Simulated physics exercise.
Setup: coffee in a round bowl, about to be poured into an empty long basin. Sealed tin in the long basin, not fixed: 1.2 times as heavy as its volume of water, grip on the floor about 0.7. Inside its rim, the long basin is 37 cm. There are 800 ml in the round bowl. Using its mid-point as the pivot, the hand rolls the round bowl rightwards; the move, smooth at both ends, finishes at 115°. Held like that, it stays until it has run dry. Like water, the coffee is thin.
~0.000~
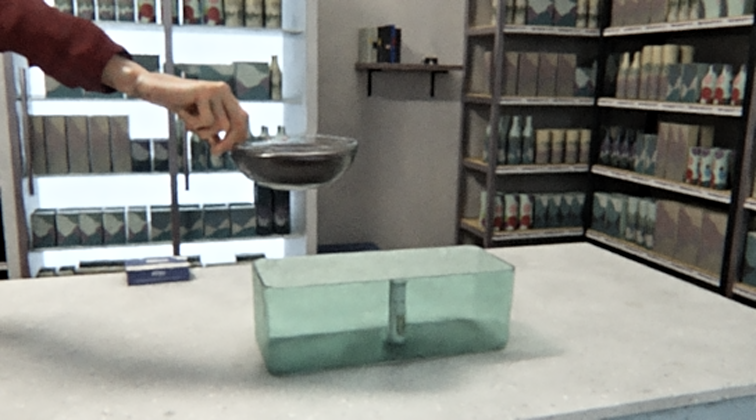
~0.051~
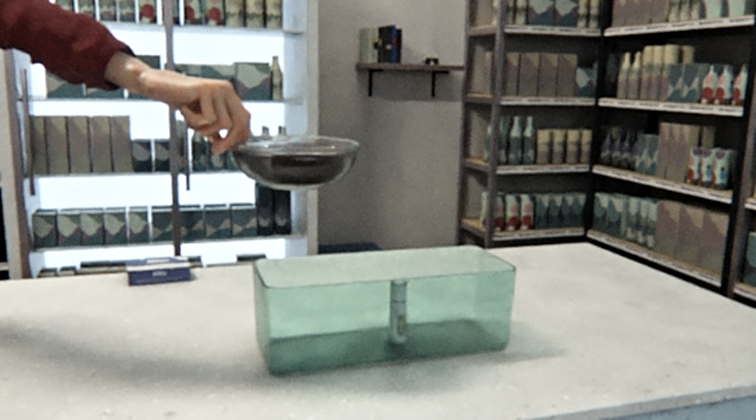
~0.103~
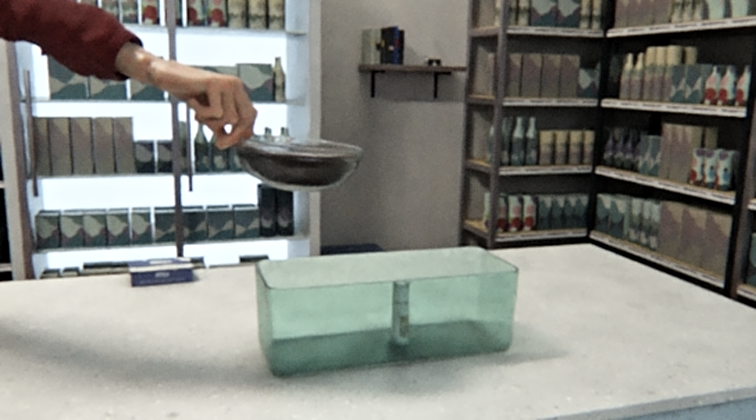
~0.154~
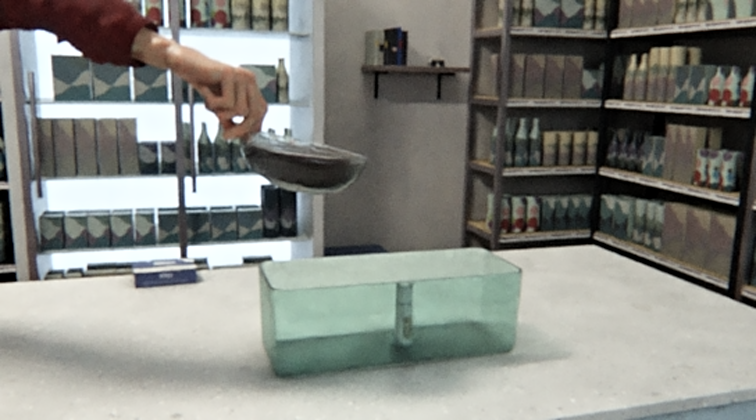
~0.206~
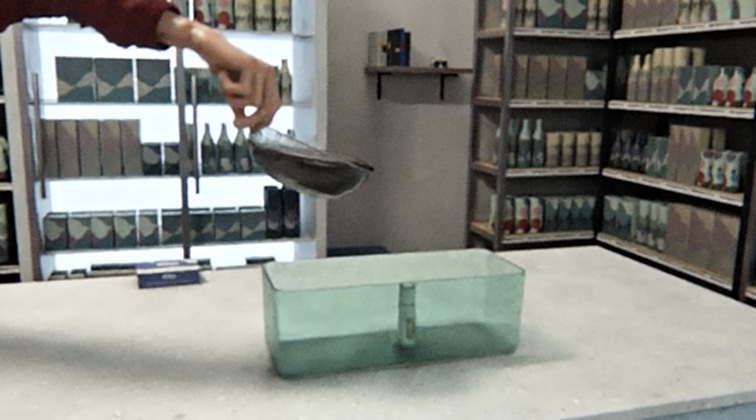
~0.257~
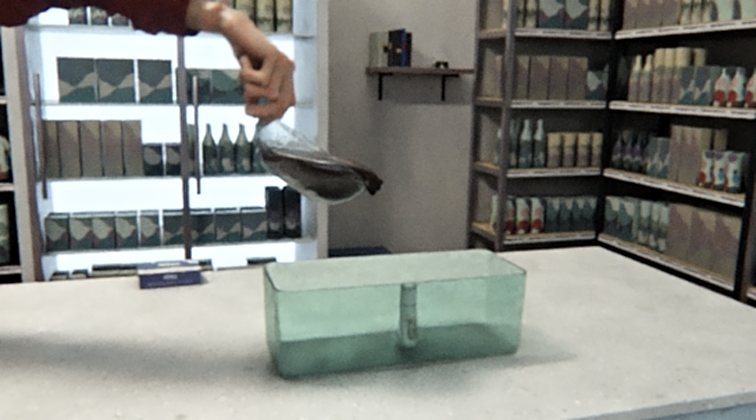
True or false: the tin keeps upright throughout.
False.
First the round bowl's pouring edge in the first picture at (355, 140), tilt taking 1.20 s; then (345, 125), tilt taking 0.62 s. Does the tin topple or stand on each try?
In the first try it remains standing; in the second it comes down.
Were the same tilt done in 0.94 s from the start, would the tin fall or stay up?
Result: Tin upright.
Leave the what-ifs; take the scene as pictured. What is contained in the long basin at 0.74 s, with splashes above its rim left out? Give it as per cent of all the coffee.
Near 94 per cent of the total.
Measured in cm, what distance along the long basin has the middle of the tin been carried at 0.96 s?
Near 7 cm.
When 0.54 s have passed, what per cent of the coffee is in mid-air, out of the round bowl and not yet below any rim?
Some 24 per cent.
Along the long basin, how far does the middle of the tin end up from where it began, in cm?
7.5 cm.
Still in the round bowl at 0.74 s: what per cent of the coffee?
Close to 0 percent of the whole amount.
Then, 0.54 s in, the tilt is 102° and 1 per cent is still to pour; the tin stands where it began.
Then, 0.74 s in, the tilt is 115° and 0 per cent is still to pour; the tin leans 23°.
Then, 0.96 s in, the tilt is 115° and 0 per cent is still to pour; the tin lies on its side.
Then, 1.19 s in, the tilt is 115° and 0 per cent is still to pour; the tin lies on its side.
Finally, the tin lies on its side.
